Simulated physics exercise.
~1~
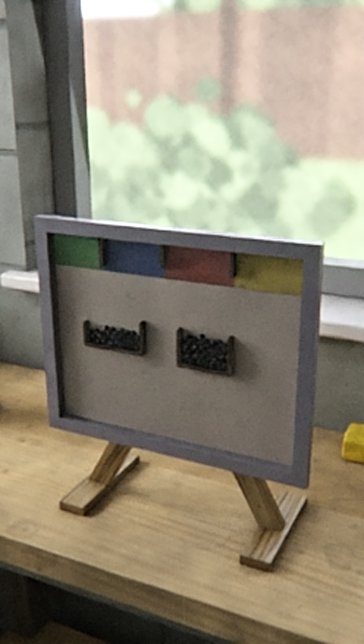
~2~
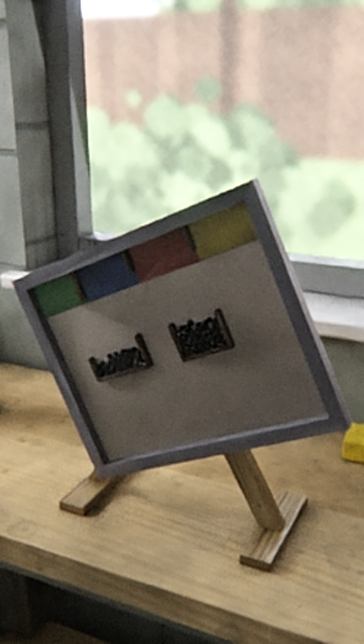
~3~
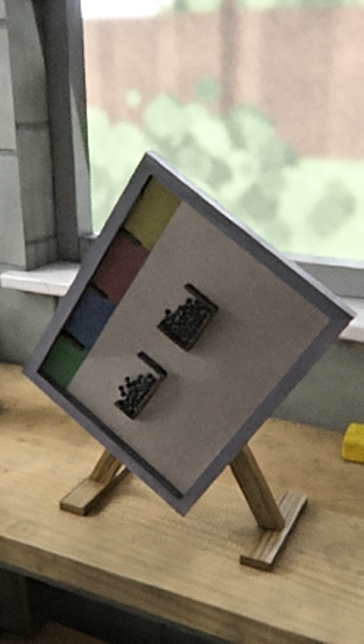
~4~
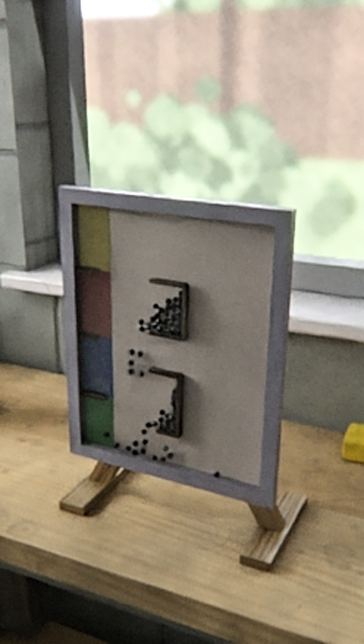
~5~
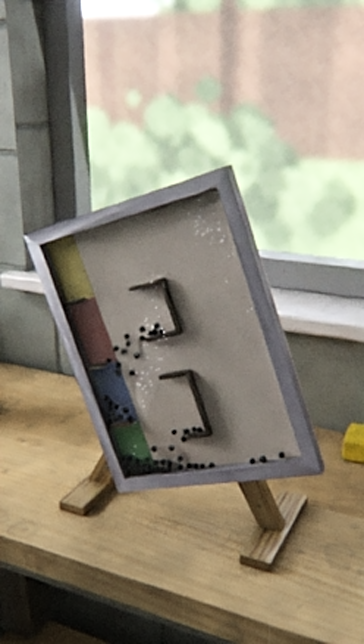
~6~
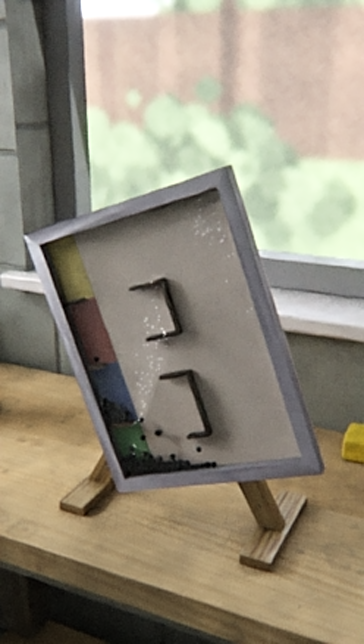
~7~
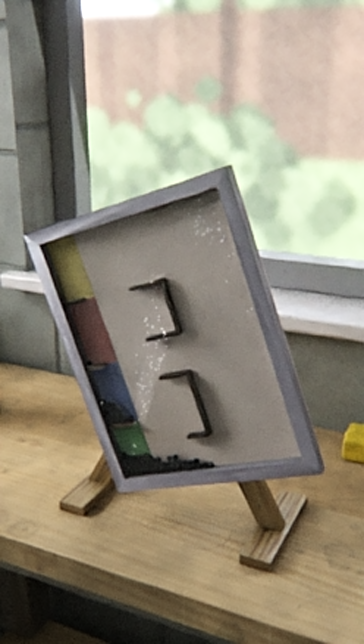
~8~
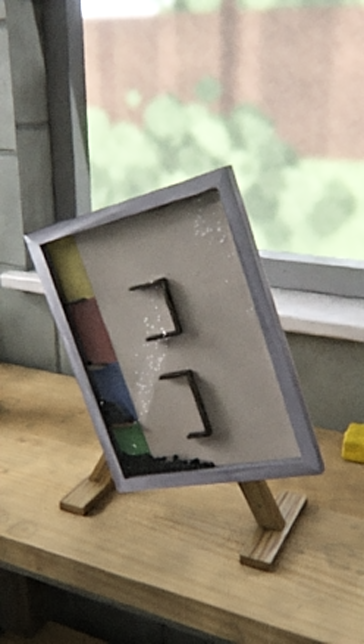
A framed case on a wooden stand turned anticlockwise a bit past a quarter turn, tipping small black beads out of two little trays, and they tumbled down and settled along the bottom, some in the blue and green pockets, and lay still.
